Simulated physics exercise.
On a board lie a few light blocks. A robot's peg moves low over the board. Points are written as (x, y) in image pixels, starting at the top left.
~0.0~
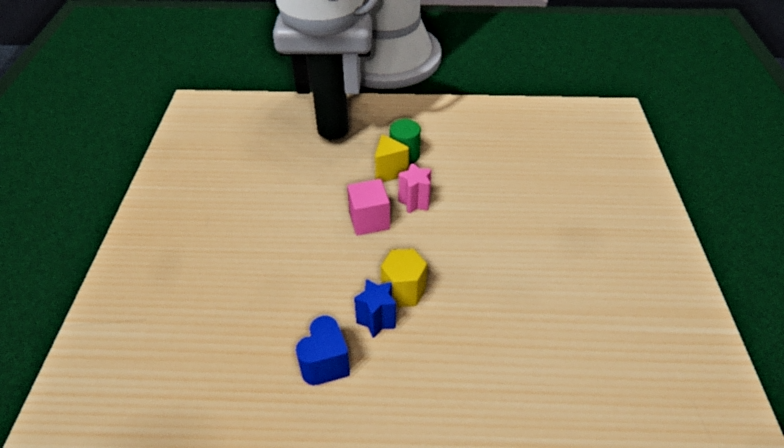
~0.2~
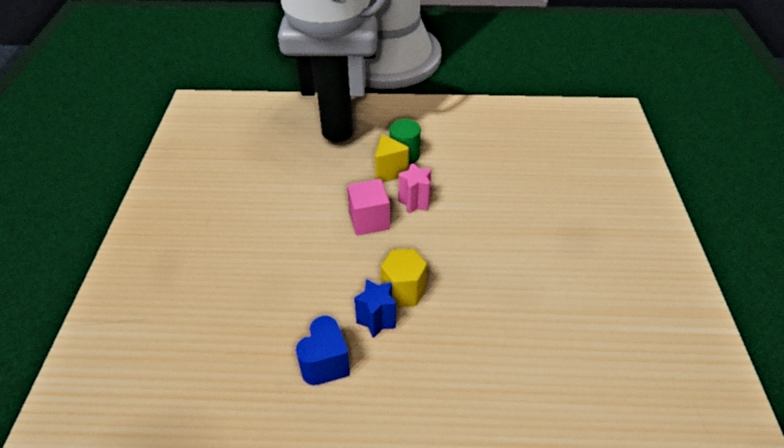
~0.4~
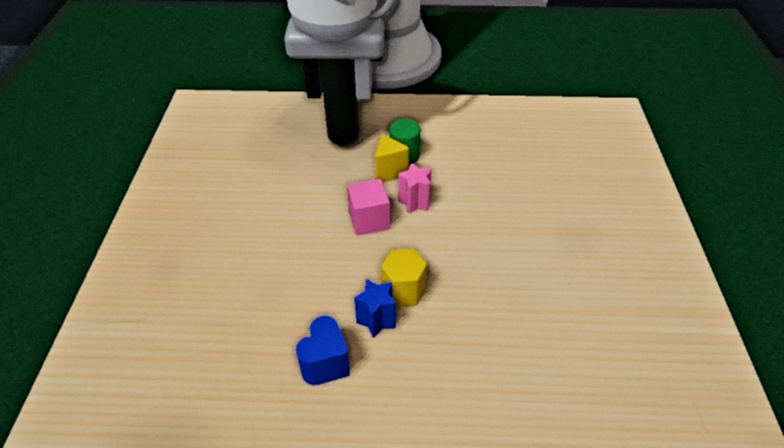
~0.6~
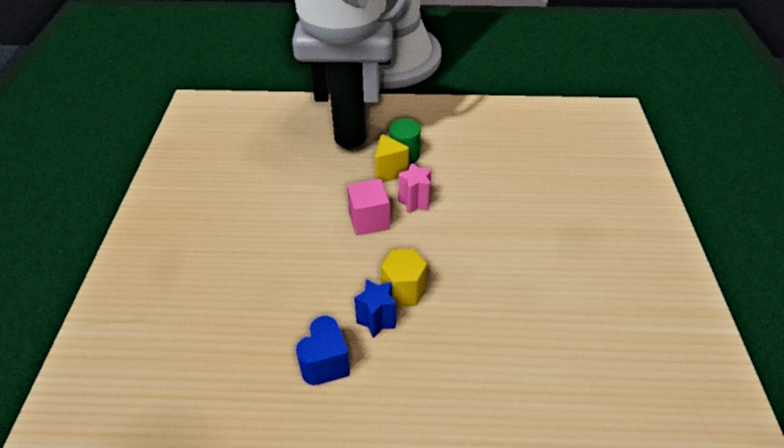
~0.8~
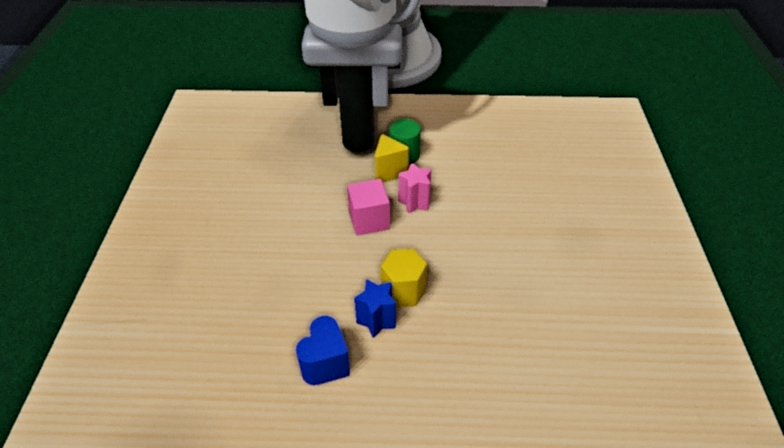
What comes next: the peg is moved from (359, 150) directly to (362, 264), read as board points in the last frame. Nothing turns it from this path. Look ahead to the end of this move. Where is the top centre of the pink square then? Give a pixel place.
Most likely (385, 263).
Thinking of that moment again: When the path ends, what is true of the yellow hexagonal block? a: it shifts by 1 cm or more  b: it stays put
Choice a: It shifts by 1 cm or more.
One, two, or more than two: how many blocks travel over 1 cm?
2 blocks.
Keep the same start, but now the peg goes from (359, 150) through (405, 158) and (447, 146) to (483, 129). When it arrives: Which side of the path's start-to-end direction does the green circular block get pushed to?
The shift is to the right of that direction.
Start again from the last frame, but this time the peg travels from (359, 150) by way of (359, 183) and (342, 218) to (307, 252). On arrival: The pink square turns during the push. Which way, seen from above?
Seen from above, counterclockwise.
What follows on the original path. One third of the way, peg at (360, 177); nothing pushed yet.
Two thirds of the way, peg at (361, 214); pink square at (375, 220), turned 15° anticlockwise.
At the end, peg at (362, 257); pink square at (385, 263), turned 35° anticlockwise; yellow triangular block still; yellow hexagonal block at (422, 284), turned 25° anticlockwise.
